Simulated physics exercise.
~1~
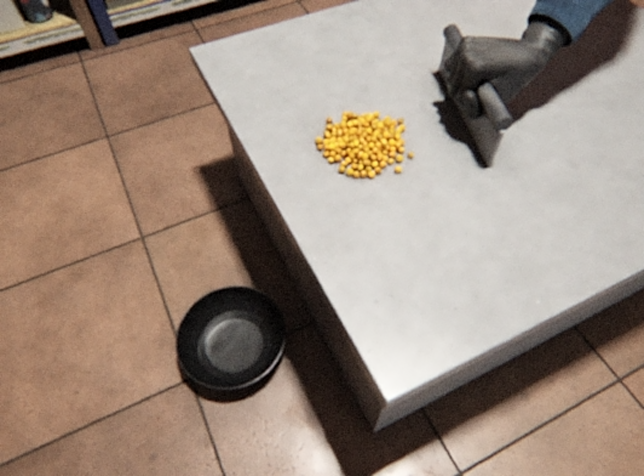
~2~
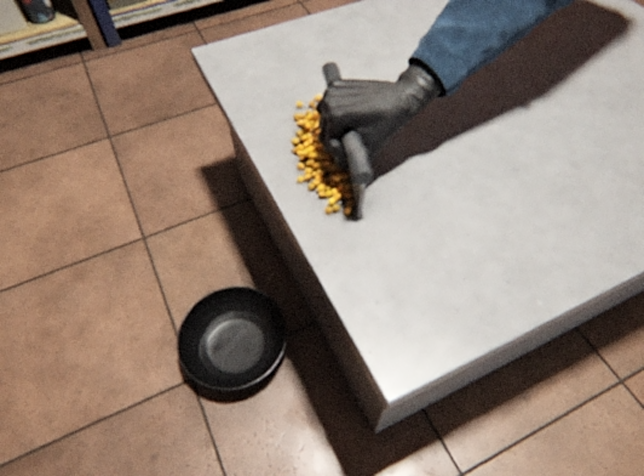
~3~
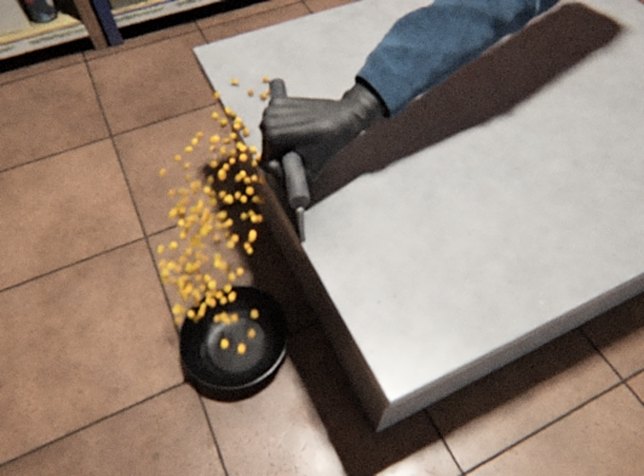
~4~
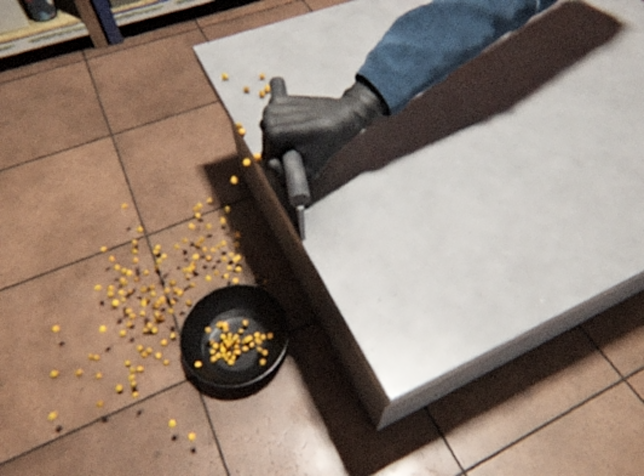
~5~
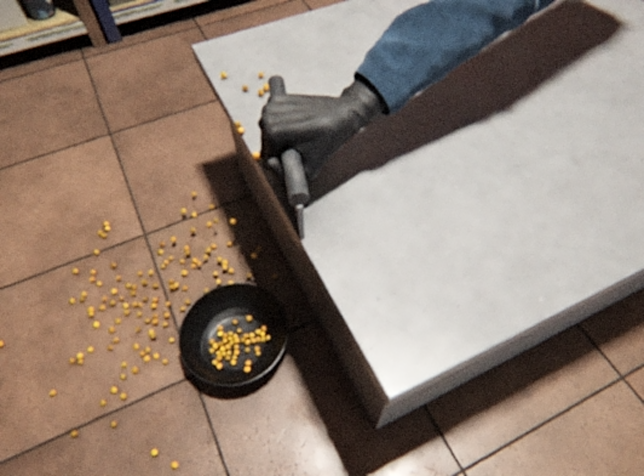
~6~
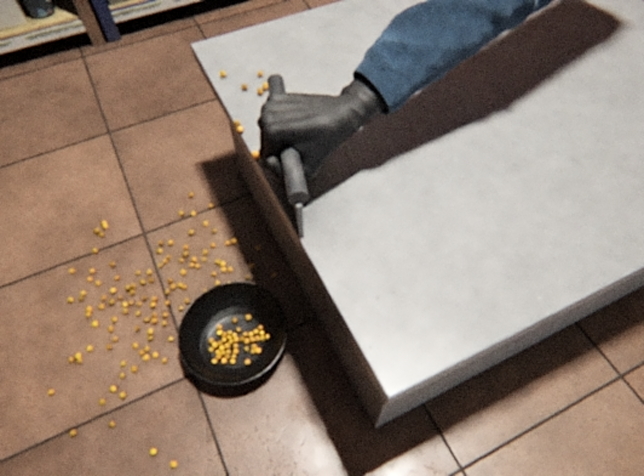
In the video, a gloved hand uses a scraper to push a pile of yellow kernels left across a pale tabletop and over its edge. Some land in the black bowl below, but most scatter across the tiled floor, while a few stay on top beside the stopped hand.
